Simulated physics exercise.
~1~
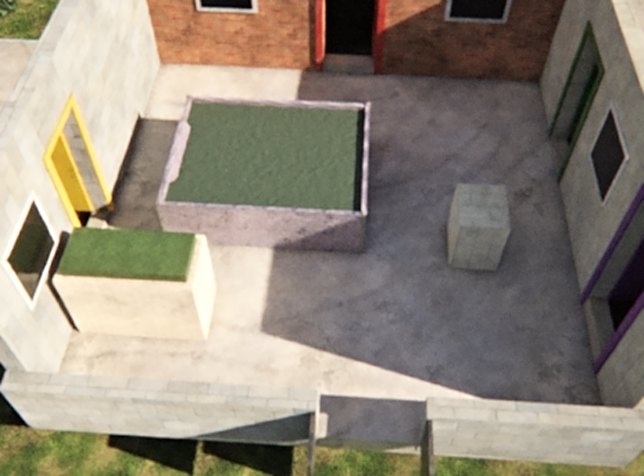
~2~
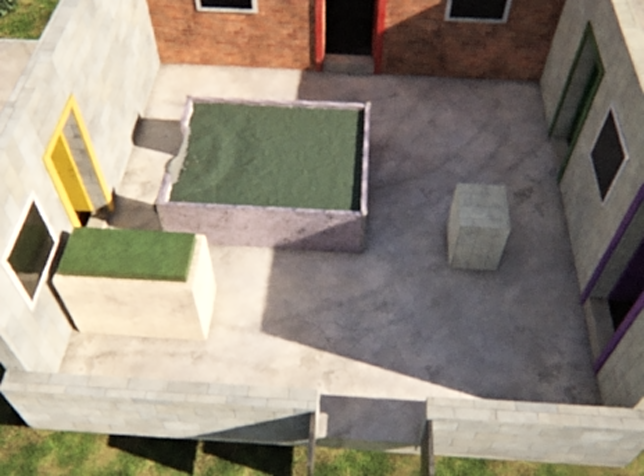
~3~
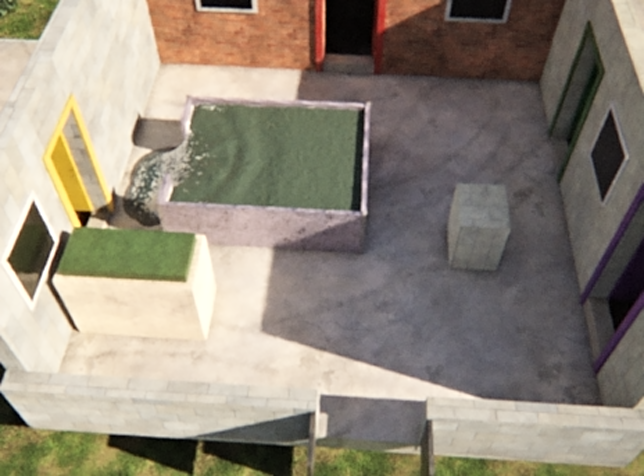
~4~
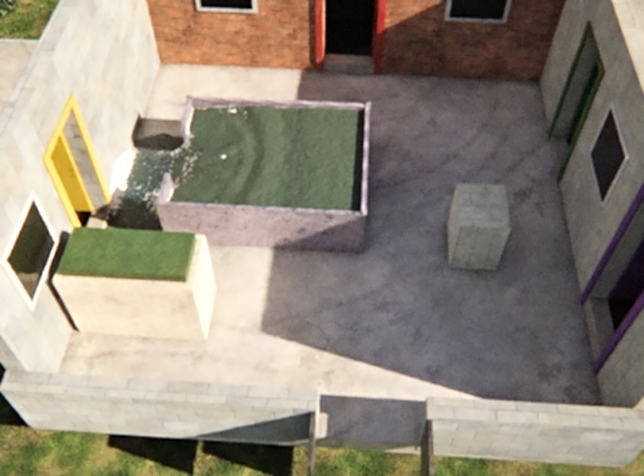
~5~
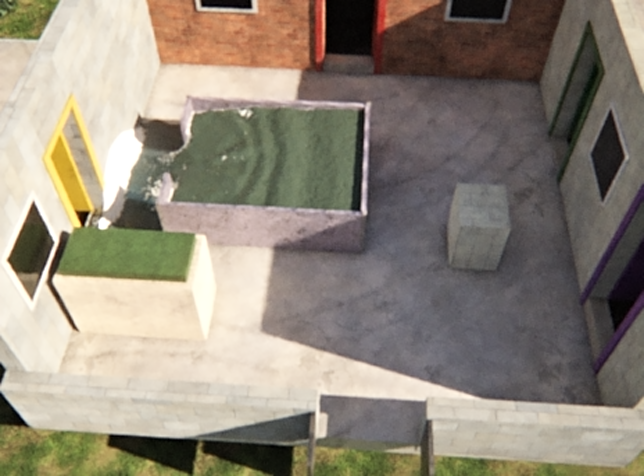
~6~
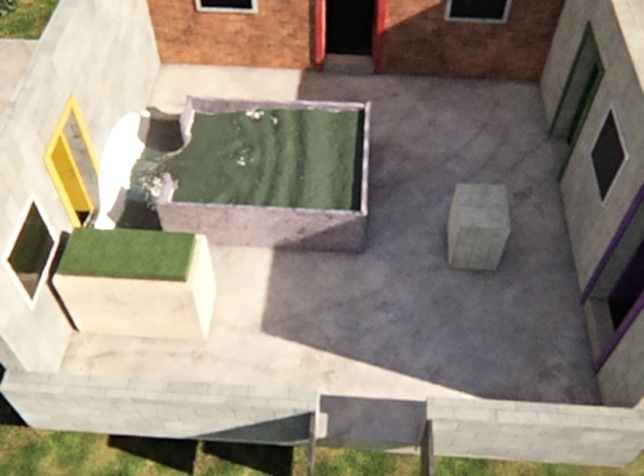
Walled paved yard with a raised tank, its left side breaking open and water pouring out across the floor beside the yellow-framed doorway.
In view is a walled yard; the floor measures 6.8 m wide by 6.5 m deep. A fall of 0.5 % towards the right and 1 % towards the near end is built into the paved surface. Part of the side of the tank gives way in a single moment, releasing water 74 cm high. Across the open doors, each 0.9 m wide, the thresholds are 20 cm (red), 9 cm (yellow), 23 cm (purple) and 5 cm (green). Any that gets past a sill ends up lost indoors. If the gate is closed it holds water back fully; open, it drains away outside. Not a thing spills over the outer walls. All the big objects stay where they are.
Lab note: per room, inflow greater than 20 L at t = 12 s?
Red door no; yellow door yes; purple door no; green door yes.
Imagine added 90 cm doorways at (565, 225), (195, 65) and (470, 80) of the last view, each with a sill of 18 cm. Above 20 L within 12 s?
Note, doorways in listed order: Stays short, goes beyond, stays short.
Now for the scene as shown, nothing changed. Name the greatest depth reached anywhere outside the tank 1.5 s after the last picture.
Up to near 52 cm.
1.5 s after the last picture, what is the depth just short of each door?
Depth readings (cm): Red = 1; yellow = 24; purple = 0; green = 0.
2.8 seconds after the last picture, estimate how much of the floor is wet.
Around 60 per cent.
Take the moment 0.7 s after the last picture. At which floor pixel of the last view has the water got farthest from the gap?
Around pixel (55, 385).
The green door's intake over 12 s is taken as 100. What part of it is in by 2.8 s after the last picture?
Some 0 per cent by then.
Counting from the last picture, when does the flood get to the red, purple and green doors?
So red at 1.6 s, purple at 3.4 s, and green at 3.6 s.
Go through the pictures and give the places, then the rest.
In the first frame, the tank at (270, 155) is whole and still, 74 cm deep.
In the second frame, the front is at a hidden place, 0.6 m from the gap at (183, 174); 0.3 m2 of floor is under water; 74 cm left at the back of the tank.
In the third frame, the front is at (133, 211), 0.9 m from the gap at (183, 175); 1.0 m2 of floor is under water; 74 cm left at the back of the tank.
In the fourth frame, the front is at a hidden place, 1.3 m from the gap at (183, 175); 1.8 m2 of floor is under water; 74 cm left at the back of the tank.
In the fifth frame, the front is at a hidden place, 1.6 m from the gap at (183, 175); 2.4 m2 of floor is under water; 74 cm left at the back of the tank.
In the sixth frame, the front is at a hidden place, 2.0 m from the gap at (183, 174); 2.7 m2 of floor is under water; 73 cm left at the back of the tank.
Then, 0.7 s after the last picture water covers 15 % of the floor and is deepest (56 cm) near (134, 181); red door not reached, yellow door 25 cm at the sill, 49 L in, purple door not reached, green door not reached.
Then, 1.5 s after the last picture water covers 25 % of the floor and is deepest (52 cm) near (134, 181); red door not reached, yellow door 24 cm at the sill, 123 L in, purple door not reached, green door not reached.
Then, 2.8 s after the last picture water covers 60 % of the floor and is deepest (36 cm) near (103, 278); red door 8 cm at the sill, 0 L in, yellow door 19 cm at the sill, 207 L in, purple door not reached, green door not reached.
Then, 6.3 s after the last picture water covers 95 % of the floor and is deepest (22 cm) near (529, 338); red door 5 cm at the sill, 0 L in, yellow door 14 cm at the sill, 308 L in, purple door 17 cm at the sill, 0 L in, green door 12 cm at the sill, 80 L in.
Then, 11.3 s after the last picture water covers 100 % of the floor and is deepest (15 cm) near (603, 435); red door 3 cm at the sill, 0 L in, yellow door 10 cm at the sill, 338 L in, purple door 14 cm at the sill, 0 L in, green door 10 cm at the sill, 190 L in.
